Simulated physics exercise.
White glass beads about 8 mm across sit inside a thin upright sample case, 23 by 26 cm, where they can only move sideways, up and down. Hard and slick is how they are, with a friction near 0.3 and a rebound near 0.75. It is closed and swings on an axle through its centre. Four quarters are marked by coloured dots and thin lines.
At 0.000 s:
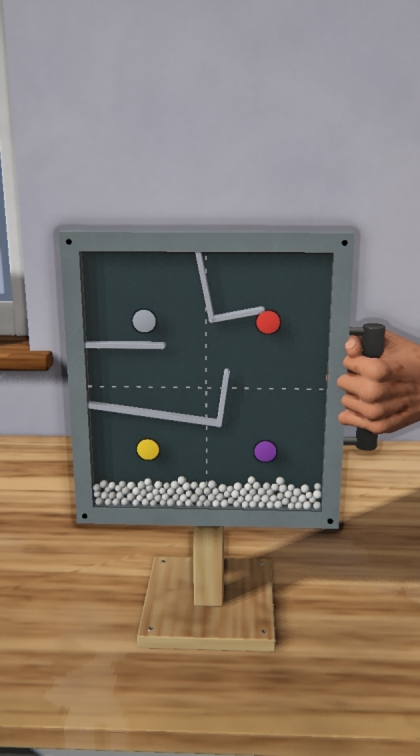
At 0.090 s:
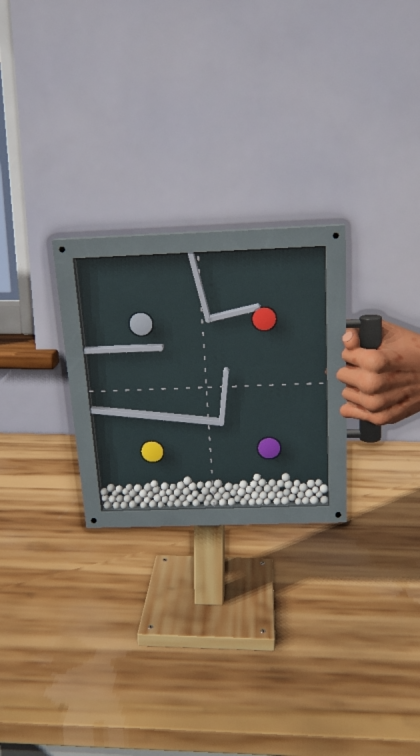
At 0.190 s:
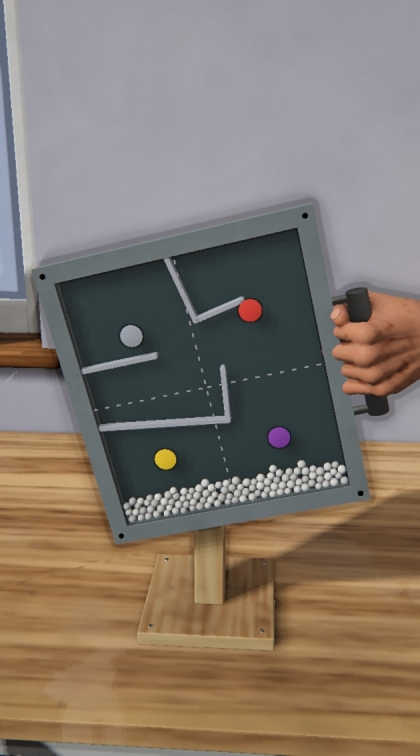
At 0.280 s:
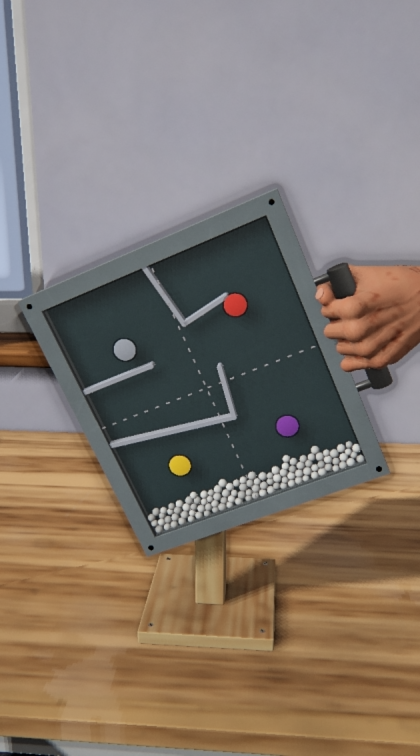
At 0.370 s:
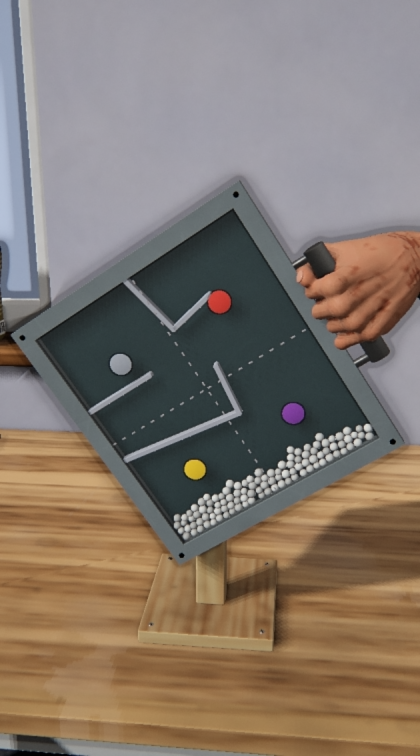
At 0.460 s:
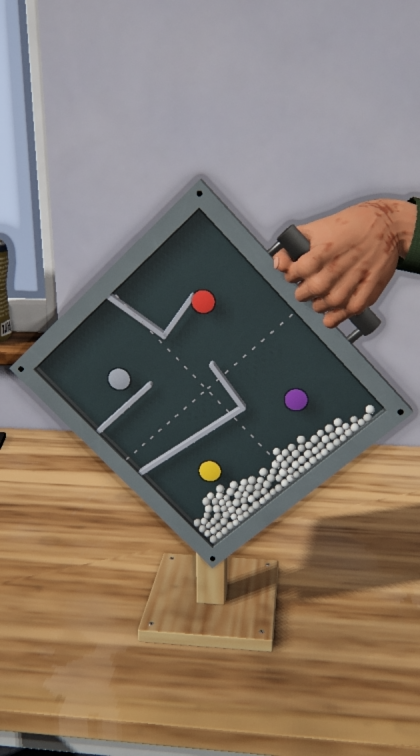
On a wooden table by a window, a hand gripped the handle of an upright case and turned it steadily anticlockwise, while the small white beads inside shifted and heaped along its lower edges.
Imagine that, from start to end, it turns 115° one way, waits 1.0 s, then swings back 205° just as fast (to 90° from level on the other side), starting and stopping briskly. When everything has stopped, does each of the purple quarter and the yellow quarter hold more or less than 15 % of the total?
Purple quarter: More than 15 %. Yellow quarter: Less than 15 %.
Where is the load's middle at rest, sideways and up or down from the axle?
Offset approx. 5 cm left, 10 cm below.
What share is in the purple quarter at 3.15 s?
I'd put it around 0 in a hundred.
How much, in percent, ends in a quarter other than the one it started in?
Roughly 55 in a hundred.
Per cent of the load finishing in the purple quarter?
The answer is near 80 percent.
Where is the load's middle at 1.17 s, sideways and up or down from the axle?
Position estimate: Right 11 cm, below 4 cm.
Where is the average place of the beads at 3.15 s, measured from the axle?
Left: About 6 cm; below: About 11 cm.
By 1.17 s, it stands 115° anticlockwise; the beads' middle is 11 cm right of and 4 cm below the centre; yellow 100 %.
By 3.15 s, it stands 13° anticlockwise; the beads' middle is 6 cm left of and 11 cm below the centre; yellow 100 %.
By 4.14 s, it stands 90° clockwise; the beads' middle is 8 cm left of and 9 cm below the centre; purple 100 %.
At rest by 5.5 s, it stands 90° clockwise; red 20 %, purple 80 %, yellow 0 %, grey 0 %.
